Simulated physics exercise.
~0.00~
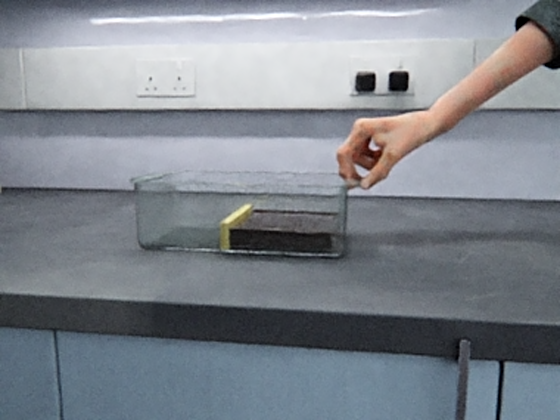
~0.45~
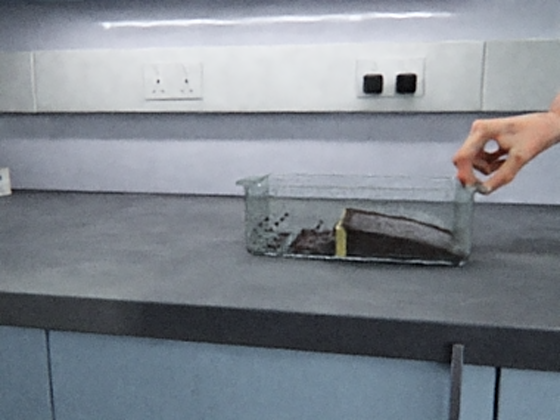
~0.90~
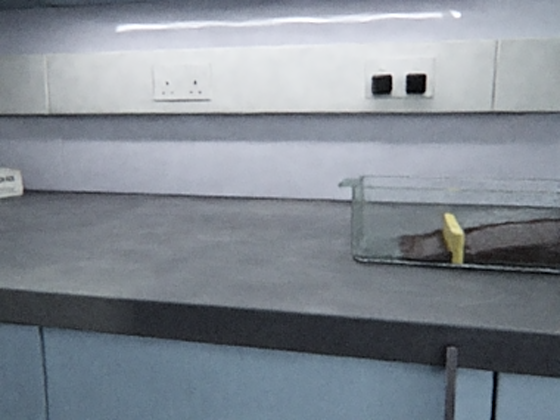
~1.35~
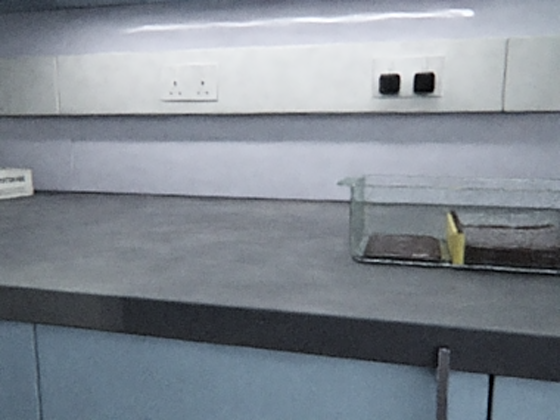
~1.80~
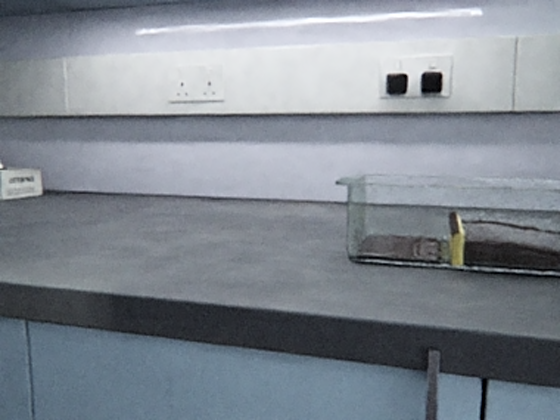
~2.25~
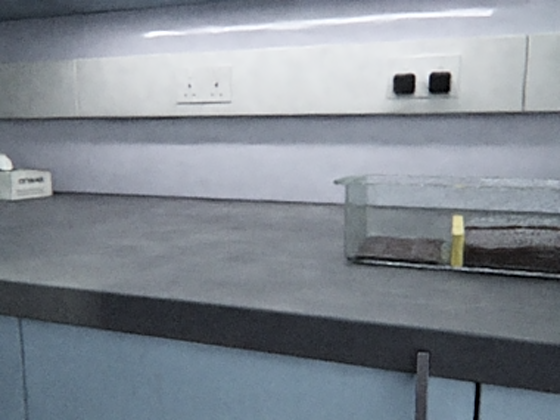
A hand pulled a clear glass tub with a yellow divider rightwards along a grey counter, and the dark liquid in its right half sloshed, some spilling over into the left side, before settling with a shallow layer left there.
